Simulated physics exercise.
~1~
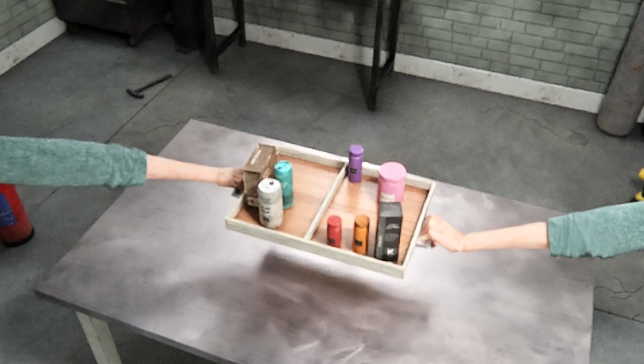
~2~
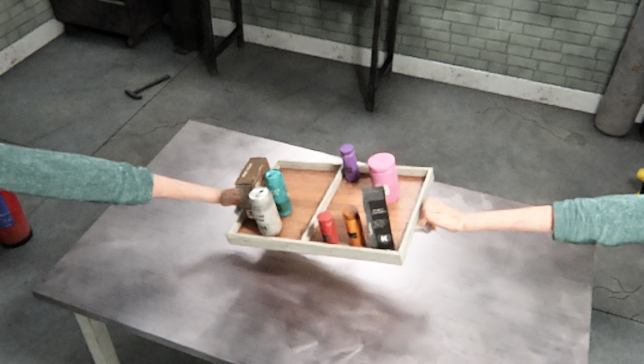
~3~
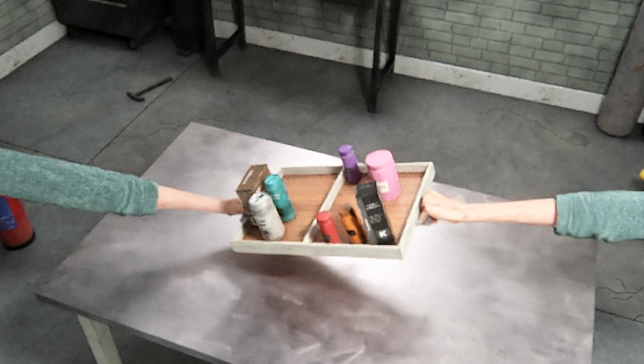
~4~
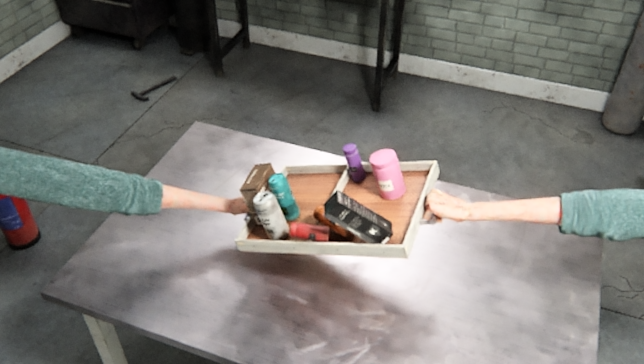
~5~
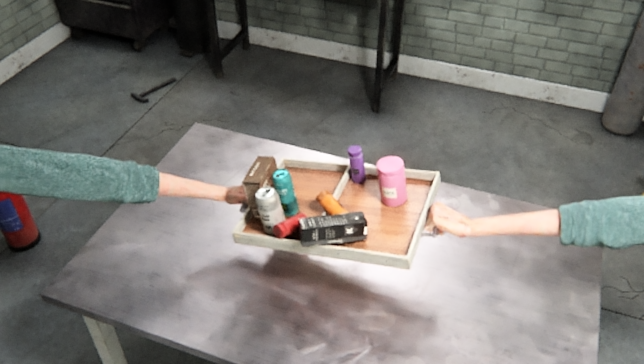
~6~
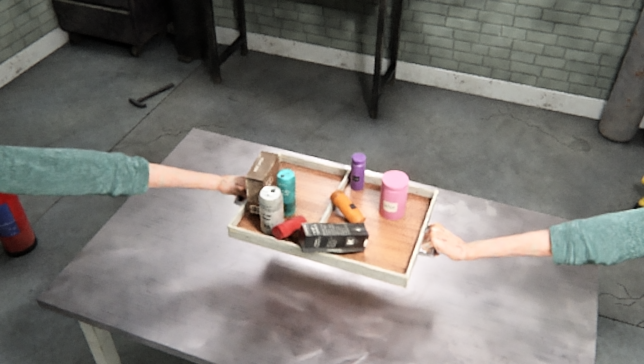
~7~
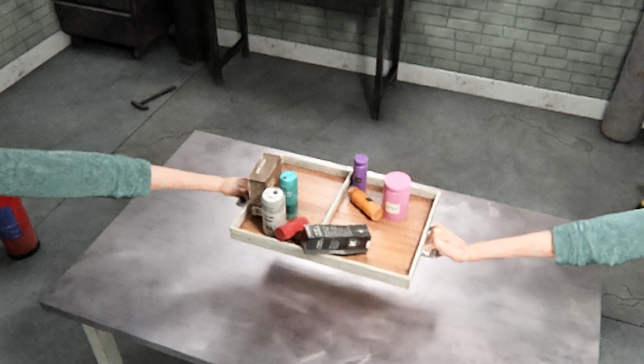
A hand-held tray dips left, toppling the red and orange shakers and black carton, then levels.
